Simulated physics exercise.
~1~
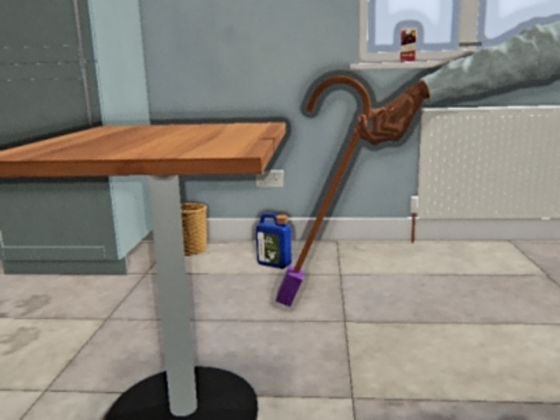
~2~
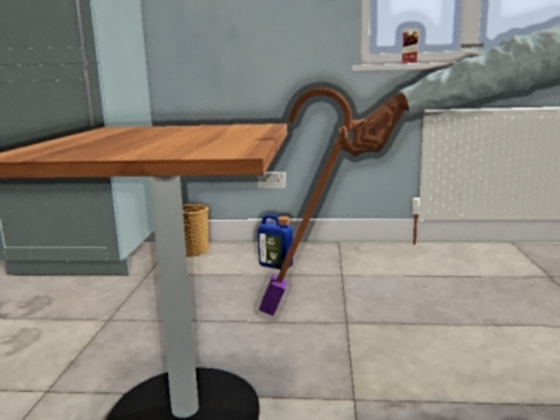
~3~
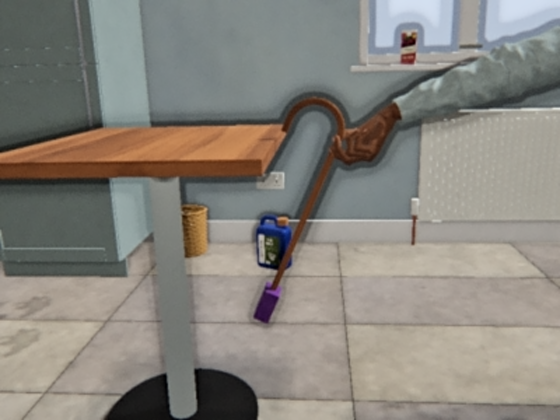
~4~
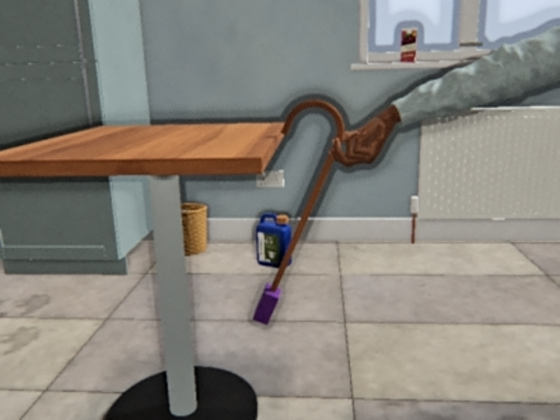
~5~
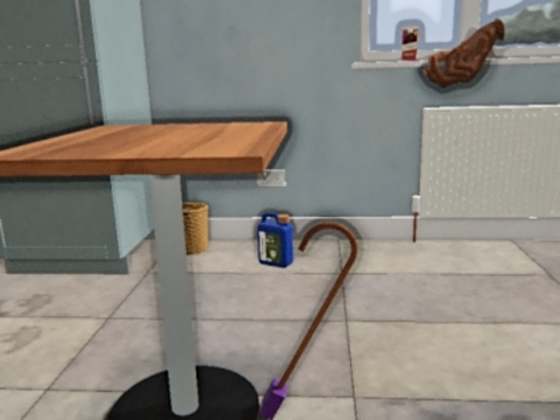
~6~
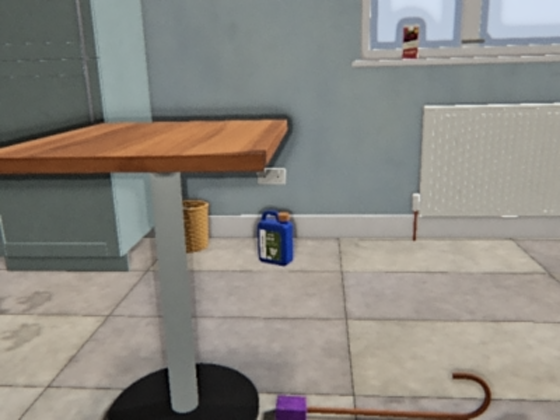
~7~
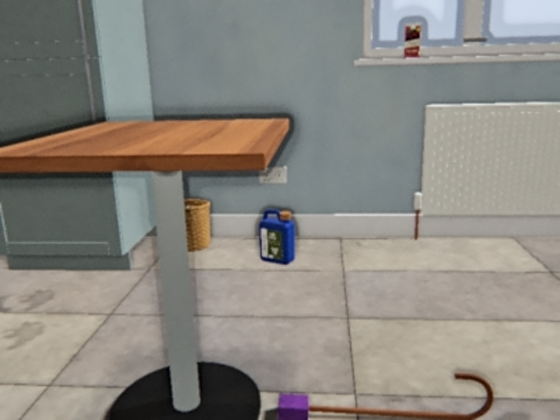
A hooked brown cane with a purple end being held against a table edge, then released, slipping off and falling to the floor.
